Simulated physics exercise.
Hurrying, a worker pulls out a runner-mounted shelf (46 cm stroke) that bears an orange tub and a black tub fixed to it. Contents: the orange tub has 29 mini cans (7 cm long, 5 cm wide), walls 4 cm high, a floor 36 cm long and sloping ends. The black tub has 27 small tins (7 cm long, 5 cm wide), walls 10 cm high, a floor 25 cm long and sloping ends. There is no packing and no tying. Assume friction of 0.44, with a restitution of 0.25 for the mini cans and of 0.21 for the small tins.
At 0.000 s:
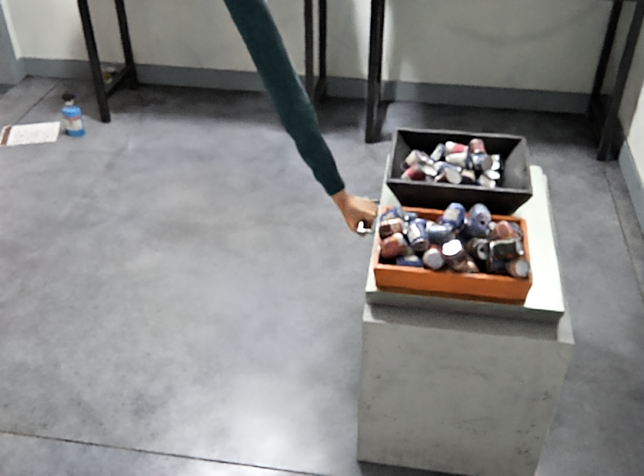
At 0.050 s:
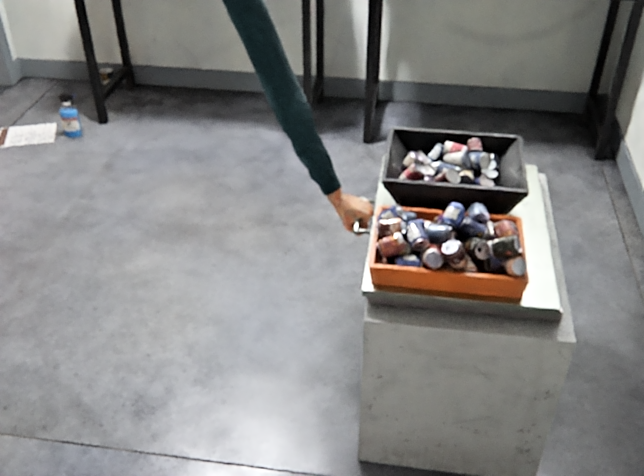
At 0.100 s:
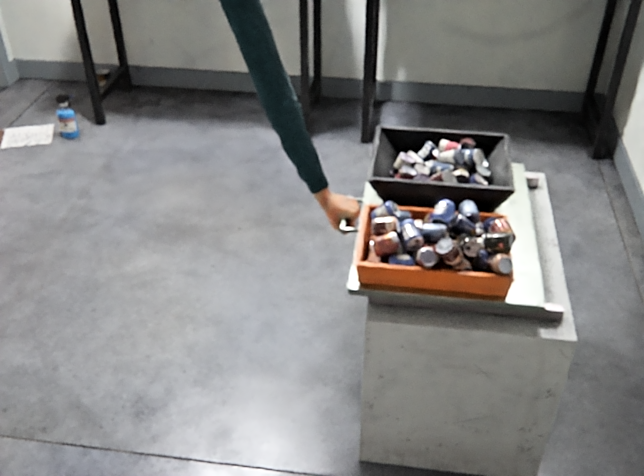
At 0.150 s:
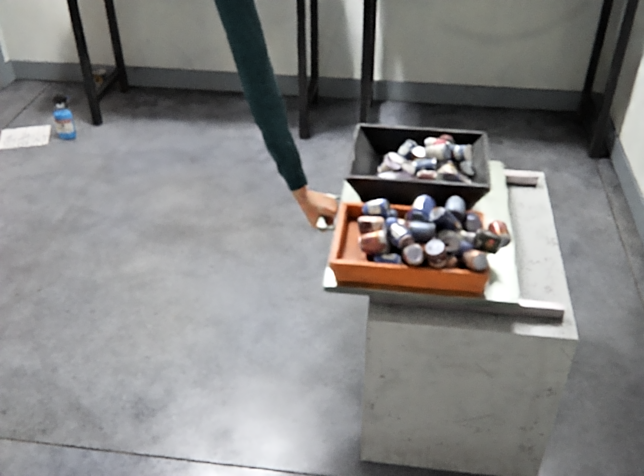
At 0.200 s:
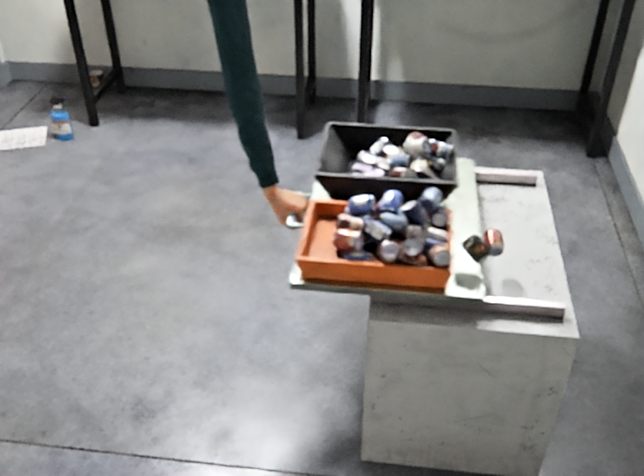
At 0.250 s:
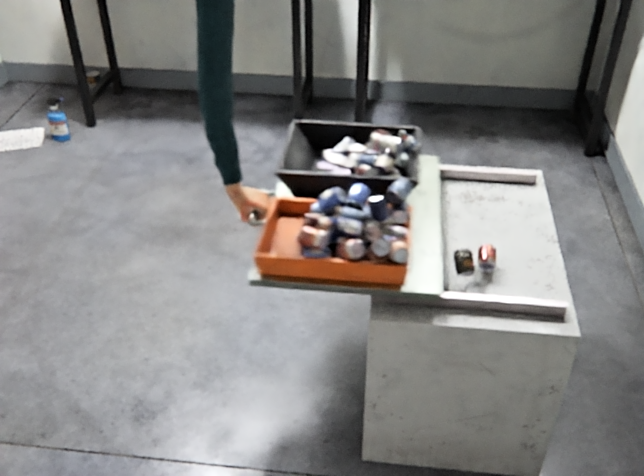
Two small cans tumbled out of the orange tub onto the stand as a green-sleeved arm pulled a shelf left, carrying that tub and a black one, their remaining cans bunching toward the right.
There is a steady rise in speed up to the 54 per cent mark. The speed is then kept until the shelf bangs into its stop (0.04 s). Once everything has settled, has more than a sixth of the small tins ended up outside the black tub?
No.
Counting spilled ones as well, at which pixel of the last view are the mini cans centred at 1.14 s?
Middle: About (270, 229) px.
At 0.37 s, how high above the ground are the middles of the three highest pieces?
Height, averaged: Around 76 cm.
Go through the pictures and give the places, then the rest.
In the first frame (we follow the rim corner now nearest the camera; the camera moves round a little), black tub at (531, 192); orange tub at (529, 281); shelf out by 0 cm; nothing out yet.
Black tub at (526, 191); orange tub at (525, 279); shelf out by 1 cm, in the second frame.
Black tub at (512, 189); orange tub at (510, 277); shelf out by 5 cm, in the third frame.
Black tub at (488, 186); orange tub at (484, 274); shelf out by 12 cm; 1 out, the lowest can at (499, 234), in the fourth frame.
Black tub at (456, 183); orange tub at (449, 270); shelf out by 21 cm; 2 out, the lowest can at (494, 243), in the fifth frame.
Black tub at (416, 180); orange tub at (405, 266); shelf out by 32 cm; 2 out, the lowest can at (487, 258), in the sixth frame.
After 0.29 s, the shelf hits its stop.
After 0.37 s, 3 of 29 out of the orange tub and 0 of 27 out of the black tub.
After 0.49 s, 7 of 29 out of the orange tub and 0 of 27 out of the black tub.
After 0.71 s, 9 of 29 out of the orange tub and 1 of 27 out of the black tub.
Final count (at 1.14 s), 10 of 29 out of the orange tub and 1 of 27 out of the black tub. Asked share, 1 of 27, 4 per cent.
